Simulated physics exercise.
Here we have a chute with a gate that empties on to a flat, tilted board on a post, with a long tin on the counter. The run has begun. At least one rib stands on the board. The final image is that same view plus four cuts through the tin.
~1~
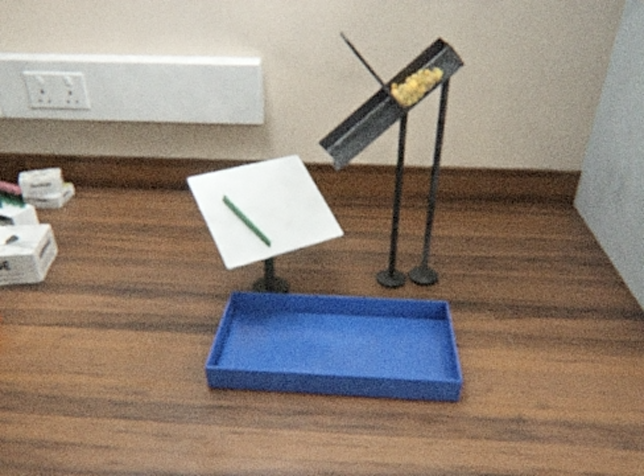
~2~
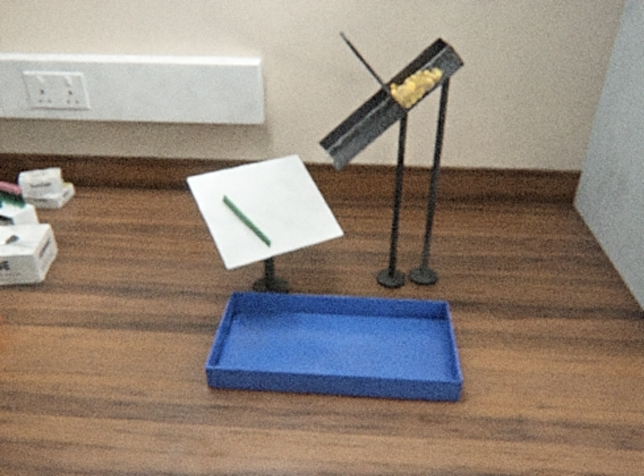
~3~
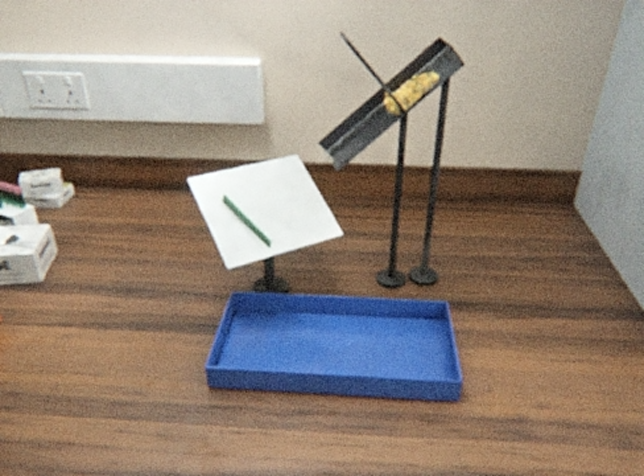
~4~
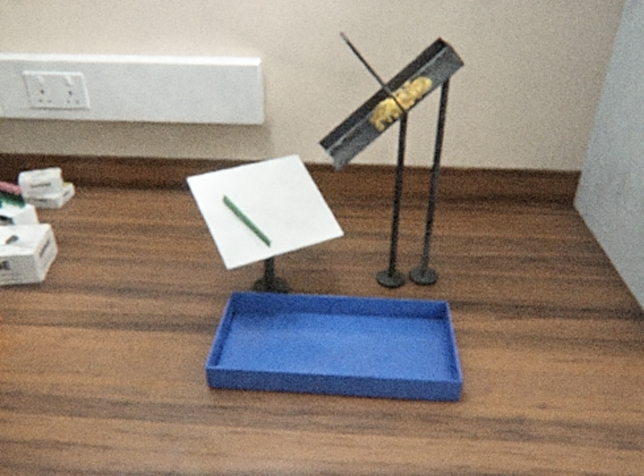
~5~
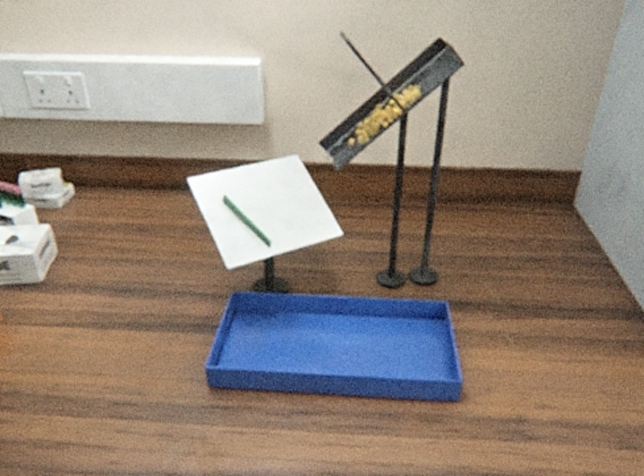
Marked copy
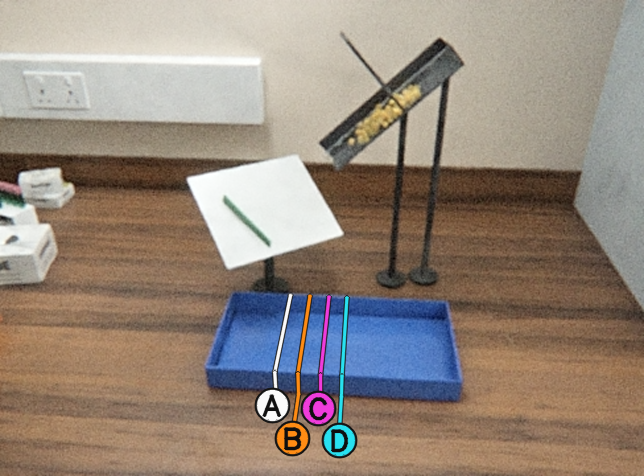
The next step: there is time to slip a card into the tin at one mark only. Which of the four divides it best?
Take B.
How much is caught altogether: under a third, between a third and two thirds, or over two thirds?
About that: Over two thirds.
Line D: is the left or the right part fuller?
More lands on the left.
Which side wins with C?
Left.
On the marked copy, line A crosses the front rim at (274, 371); line B crosses the front rim at (298, 372); line C crosses the front rim at (320, 373); line D crosses the front rim at (342, 374).
With A, of what is caught, a small part on the left of the divider, nearly all on the right.
With B, of what is caught, about half on the left of the divider, about half on the right.
With C, of what is caught, most on the left of the divider, about a quarter on the right.
With D, of what is caught, nearly all on the left of the divider, a small part on the right.
